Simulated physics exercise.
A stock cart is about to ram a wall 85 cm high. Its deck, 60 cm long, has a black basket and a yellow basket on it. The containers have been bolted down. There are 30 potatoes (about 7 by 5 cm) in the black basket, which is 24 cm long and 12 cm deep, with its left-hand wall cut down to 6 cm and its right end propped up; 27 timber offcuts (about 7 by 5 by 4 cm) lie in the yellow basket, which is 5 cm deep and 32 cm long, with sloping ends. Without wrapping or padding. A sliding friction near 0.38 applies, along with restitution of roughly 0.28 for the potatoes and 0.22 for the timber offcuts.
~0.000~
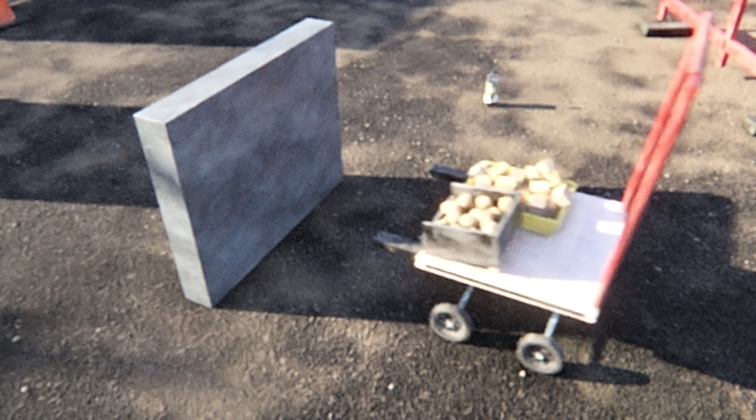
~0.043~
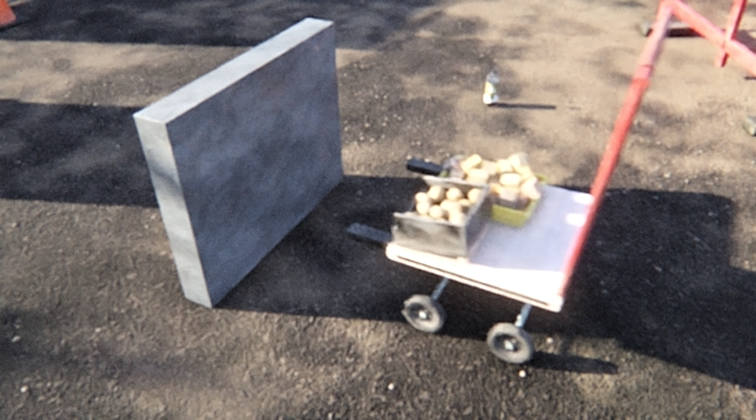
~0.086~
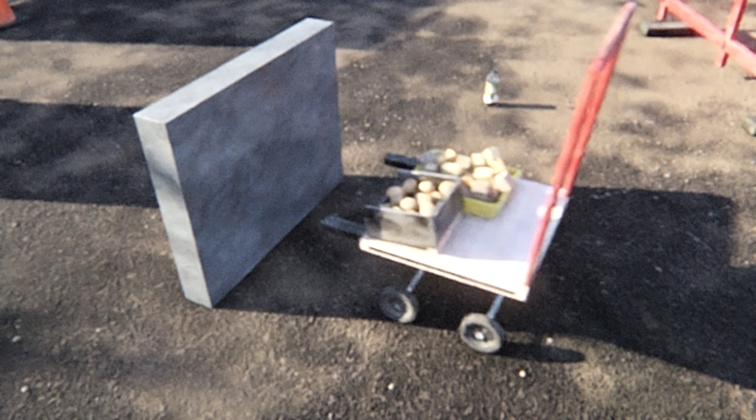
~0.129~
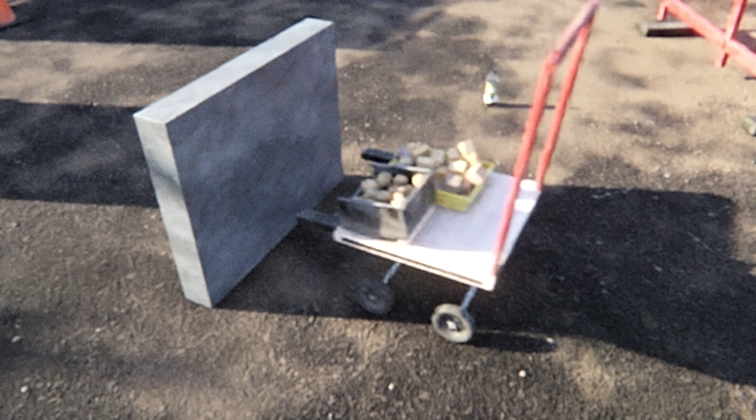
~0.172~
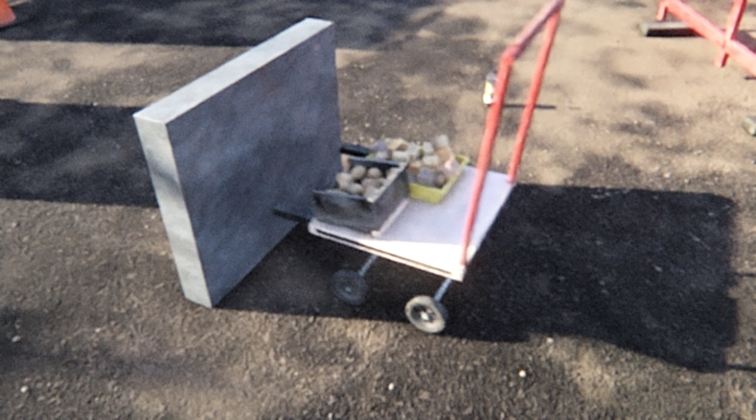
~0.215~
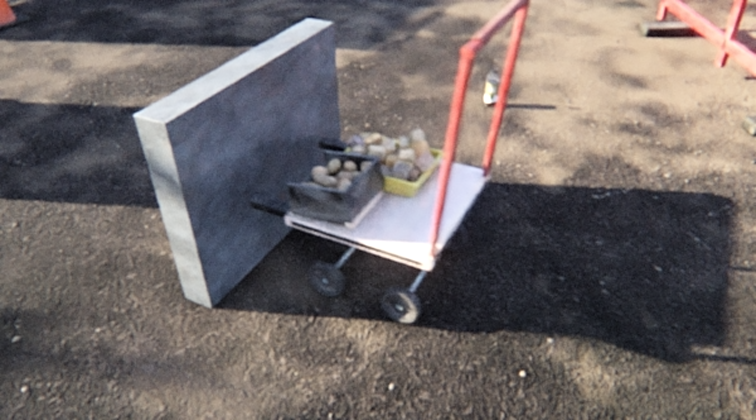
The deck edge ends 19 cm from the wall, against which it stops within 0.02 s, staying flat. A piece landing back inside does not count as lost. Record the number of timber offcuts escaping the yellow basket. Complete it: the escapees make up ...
... more than a sixth of the load.
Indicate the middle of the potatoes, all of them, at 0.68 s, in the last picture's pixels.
Their middle is around (303, 182).
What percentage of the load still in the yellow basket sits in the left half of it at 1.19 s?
Close to 60 percent, I reckon.
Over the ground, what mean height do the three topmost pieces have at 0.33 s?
Some 60 cm up.
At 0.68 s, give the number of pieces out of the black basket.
Out so far from the black basket: Around 12.
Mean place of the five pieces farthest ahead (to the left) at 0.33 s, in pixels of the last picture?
Around (298, 146) in pixels.
After 0.23 s, the buffers strike the wall.
After 0.33 s, black basket 26 in, 4 out and yellow basket 23 in, 4 out.
After 0.45 s, black basket 19 in, 11 out and yellow basket 18 in, 9 out.
After 0.68 s, black basket 17 in, 13 out and yellow basket 16 in, 11 out.
Outcome (at 1.19 s), black basket 17 in, 13 out and yellow basket 16 in, 11 out. Asked share, 11 of 27, 41 per cent.
